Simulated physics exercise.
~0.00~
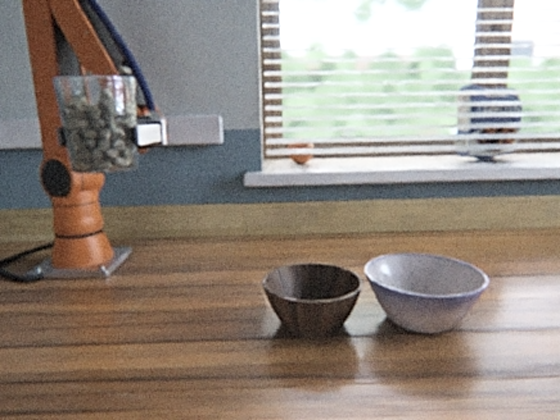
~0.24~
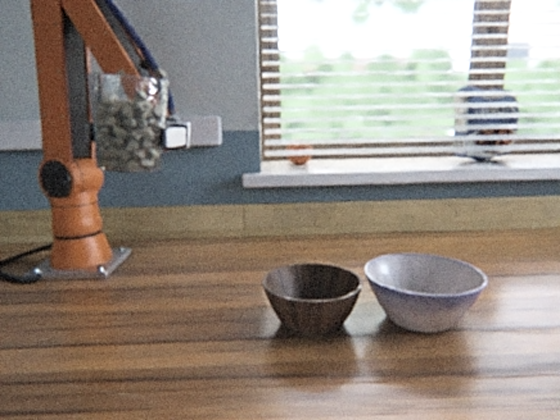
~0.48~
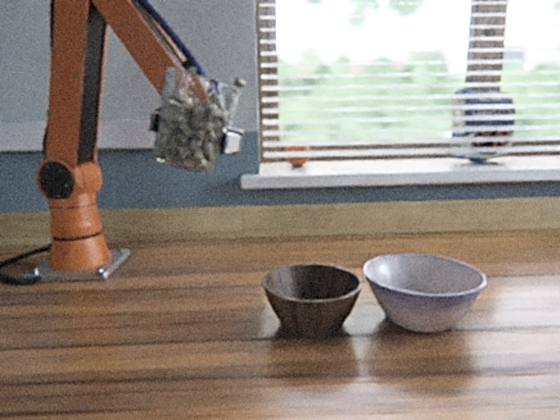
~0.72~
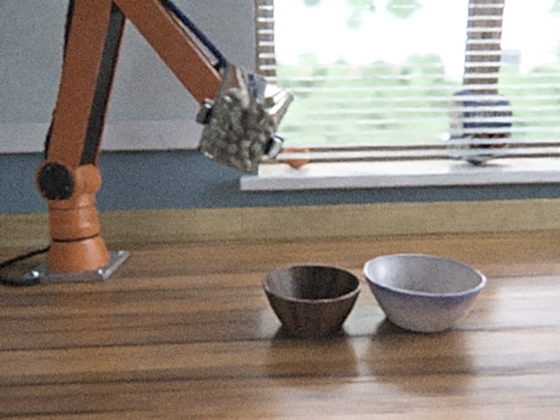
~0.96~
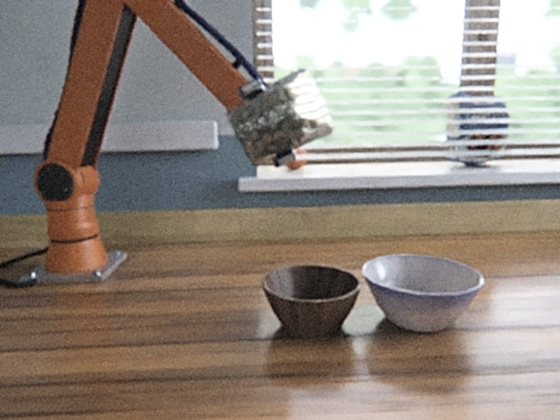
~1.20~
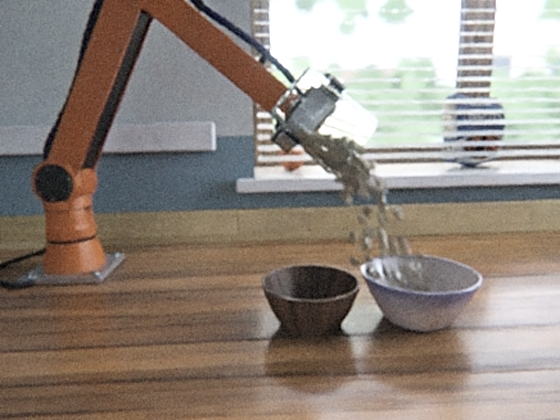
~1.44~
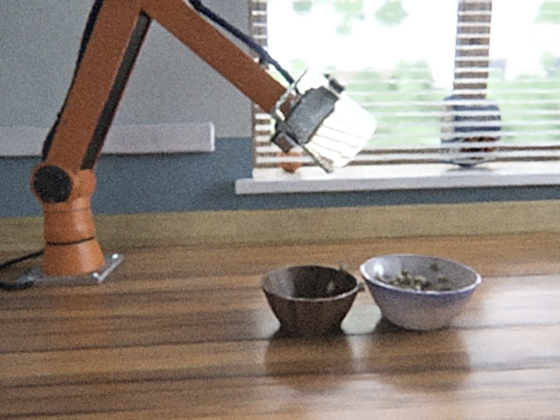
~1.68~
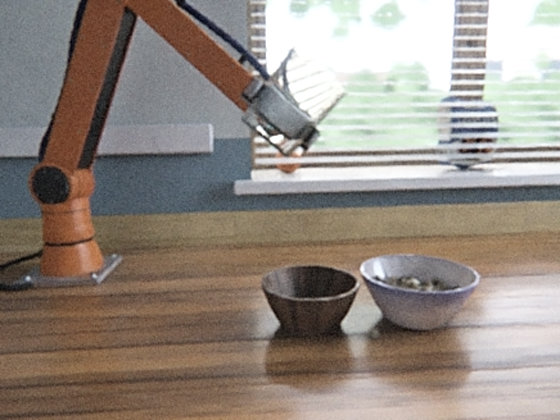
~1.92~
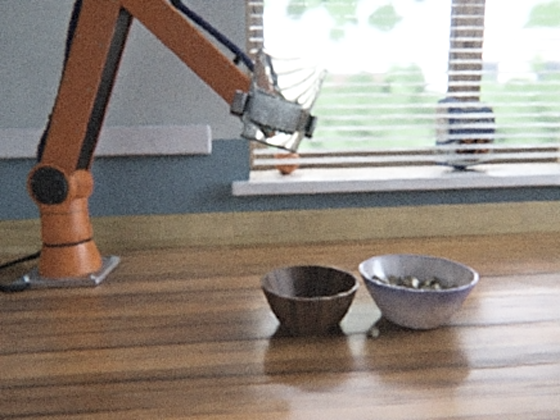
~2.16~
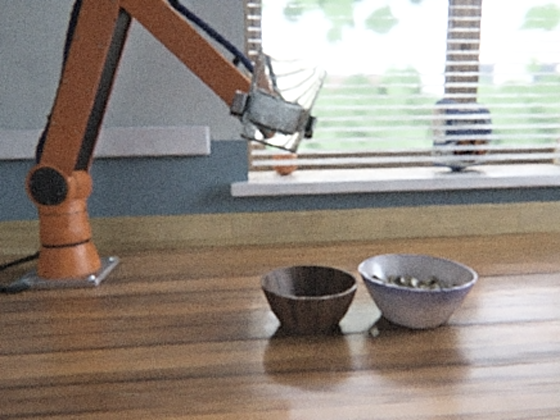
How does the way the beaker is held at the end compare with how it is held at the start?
At the start the robot arm holds the beaker upright, while at the end it holds it leaning a little to the right.
